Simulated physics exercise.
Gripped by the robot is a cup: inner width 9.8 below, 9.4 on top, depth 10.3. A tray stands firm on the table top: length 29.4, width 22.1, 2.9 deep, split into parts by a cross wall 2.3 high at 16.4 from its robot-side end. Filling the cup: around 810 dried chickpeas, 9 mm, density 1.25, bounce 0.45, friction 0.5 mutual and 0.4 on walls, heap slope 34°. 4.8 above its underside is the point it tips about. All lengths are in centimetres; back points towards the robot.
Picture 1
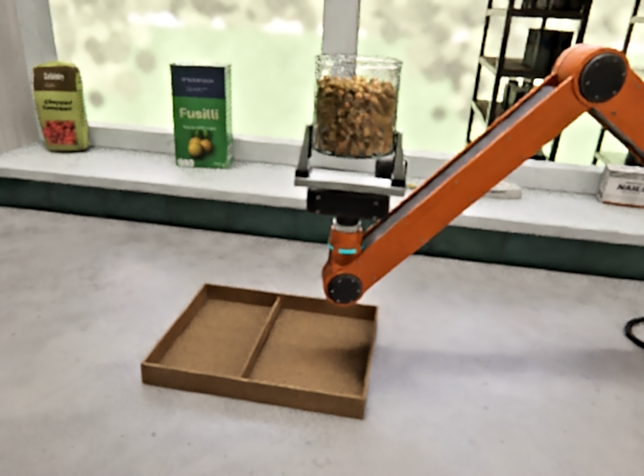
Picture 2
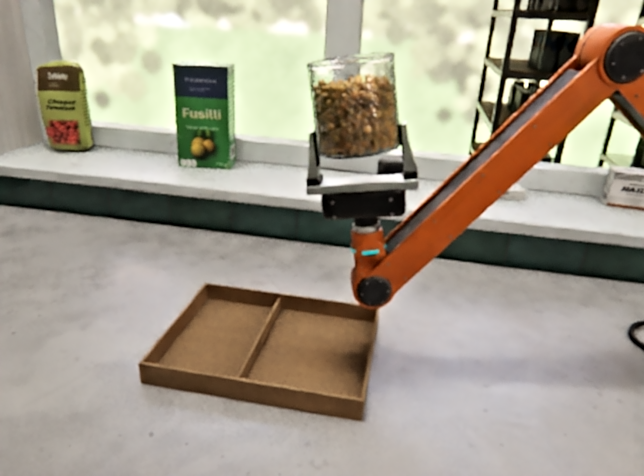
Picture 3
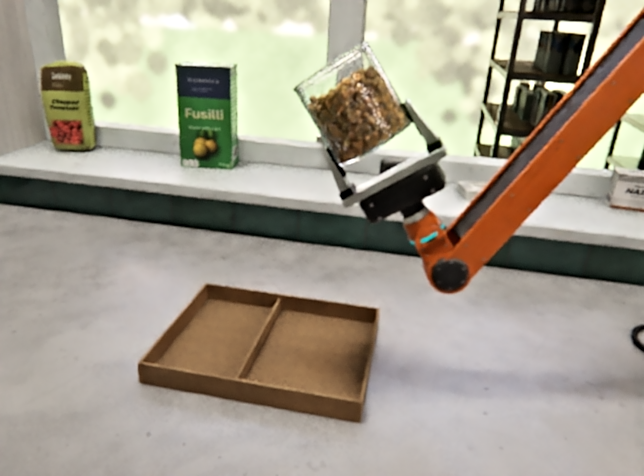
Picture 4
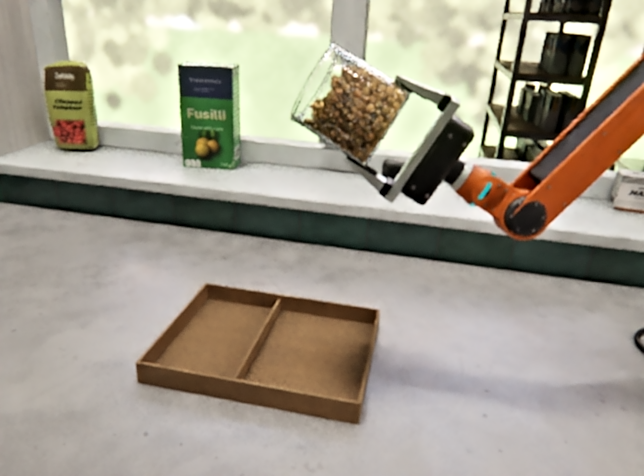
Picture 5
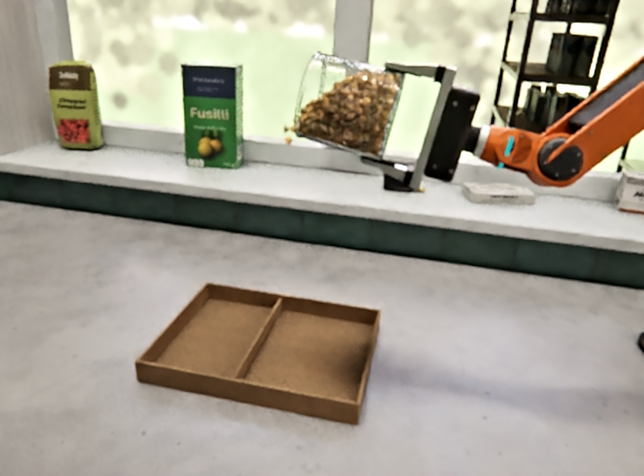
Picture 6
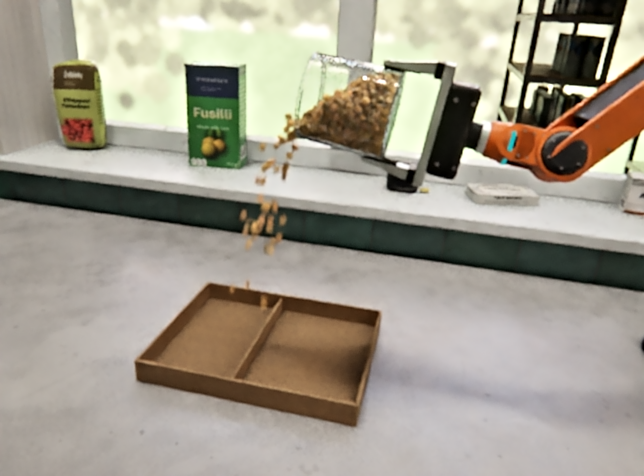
An orange robot arm grips a clear cup of dried chickpeas above a pale worktop, seen from slightly above, facing a bright window. A brown, two-part tray sits below, with a green fusilli box and a green-and-tan packet on the sill at left and dark shelving at right. The arm tilts the cup leftward until nearly horizontal, and chickpeas stream down towards the tray while the view shifts very slightly.
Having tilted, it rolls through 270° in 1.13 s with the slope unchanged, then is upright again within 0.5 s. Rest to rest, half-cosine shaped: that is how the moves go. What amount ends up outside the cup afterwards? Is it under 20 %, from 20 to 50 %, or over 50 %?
From 20 to 50 %.
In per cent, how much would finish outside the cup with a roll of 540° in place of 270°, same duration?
In that case some 40 per cent.
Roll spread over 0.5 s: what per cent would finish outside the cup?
Around 25 %.
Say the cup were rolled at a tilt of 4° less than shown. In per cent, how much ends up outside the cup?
Estimate: Some 30 %.
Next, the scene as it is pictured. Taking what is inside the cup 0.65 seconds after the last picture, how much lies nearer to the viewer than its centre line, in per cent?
Some 65 percent of the contents is nearer the viewer than the centre line.
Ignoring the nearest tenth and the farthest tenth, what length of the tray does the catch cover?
Some 20 cm.
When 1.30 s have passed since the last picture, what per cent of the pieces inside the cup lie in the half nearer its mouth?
35 %.
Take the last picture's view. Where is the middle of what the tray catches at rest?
The middle lies at roughly (225, 343).
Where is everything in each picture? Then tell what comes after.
The first picture shows cup middle at (356, 106), upright; upper third of the load around (356, 92), from x 315 to 395, top at y 75; 810 in the cup.
The second picture shows cup middle at (355, 106), tipped 10°; upper third of the load around (358, 93), from x 315 to 395, top at y 75.
The third picture shows cup middle at (353, 106), tipped 35°; upper third of the load around (360, 93), from x 310 to 405, top at y 70.
The fourth picture shows cup middle at (352, 107), tipped 63°; upper third of the load around (361, 91), from x 305 to 405, top at y 70.
The fifth picture shows cup middle at (351, 107), tipped 80°; upper third of the load around (367, 93), from x 285 to 400, top at y 75; 808 in the cup, 2 in flight or on a rim.
The sixth picture shows cup middle at (352, 106), tipped 82°; upper third of the load around (369, 97), from x 230 to 400, top at y 75; 763 in the cup, 47 in flight or on a rim.
Then, 0.65 s after the last picture, tipped 82°, highest piece 40 above the table; 647 in the cup, 80 in the far-side part, 28 in the robot-side part, 5 on the table or floor, 50 in flight or on a rim.
Then, 1.30 s after the last picture, tipped 60°, highest piece 38 above the table; 512 in the cup, 196 in the far-side part, 75 in the robot-side part, 11 on the table or floor, 16 in flight or on a rim.
Then, 1.83 s after the last picture, upright, highest piece 39 above the table; 506 in the cup, 213 in the far-side part, 80 in the robot-side part, 11 on the table or floor.
Then, 2.53 s after the last picture, upright, highest piece 39 above the table; 506 in the cup, 213 in the far-side part, 80 in the robot-side part, 11 on the table or floor.
Final count, 506 in the cup, 213 in the far-side part, 80 in the robot-side part, 11 on the table or floor. That is 38 % outside the cup.
